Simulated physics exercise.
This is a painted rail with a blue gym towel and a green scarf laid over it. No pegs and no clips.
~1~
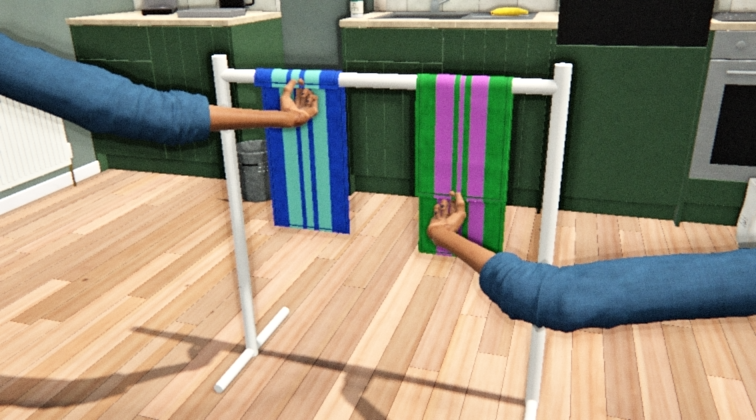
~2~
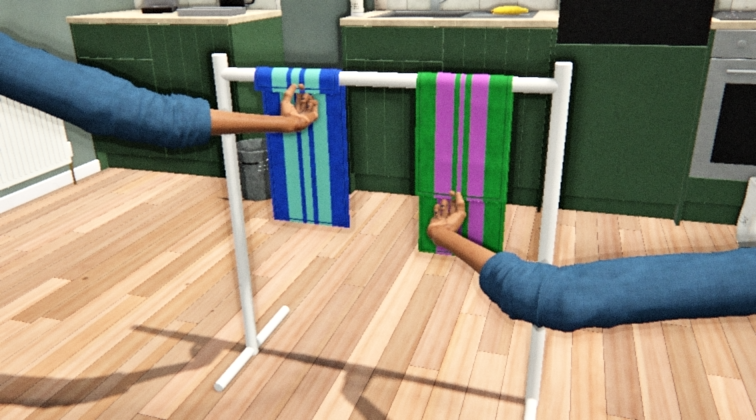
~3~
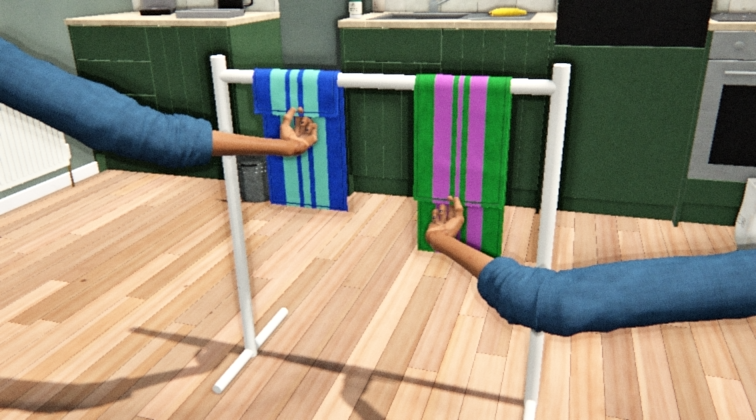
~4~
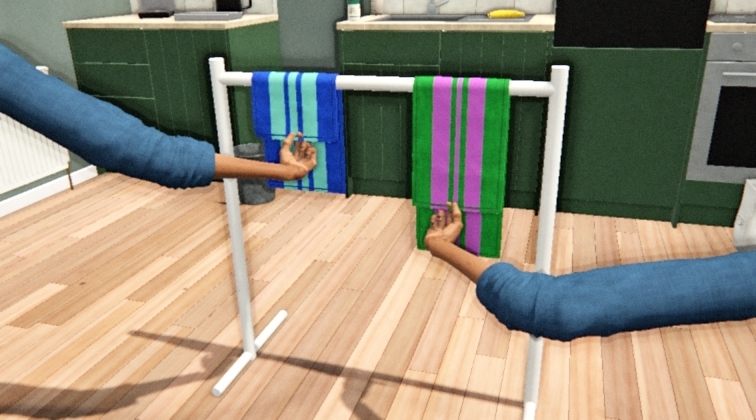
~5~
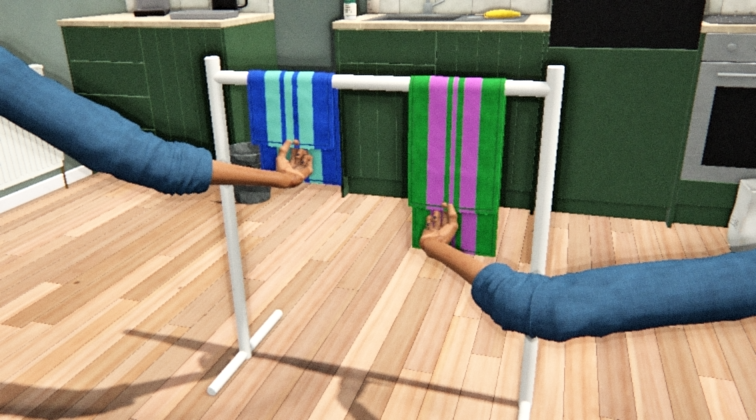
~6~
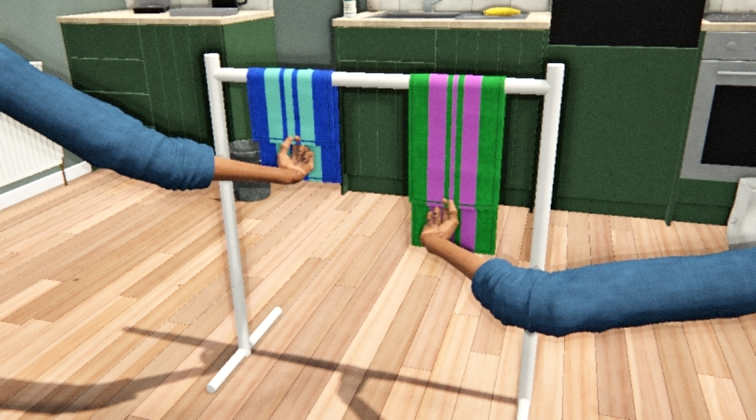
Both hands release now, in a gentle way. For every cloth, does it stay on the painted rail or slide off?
Blue gym towel: Still on; green scarf: Still on.
Then, 0.36 s after the last picture, gym towel still hanging; scarf still hanging.
At rest, gym towel still hanging; scarf still hanging. The blue gym towel hangs there and the green scarf keeps its place.
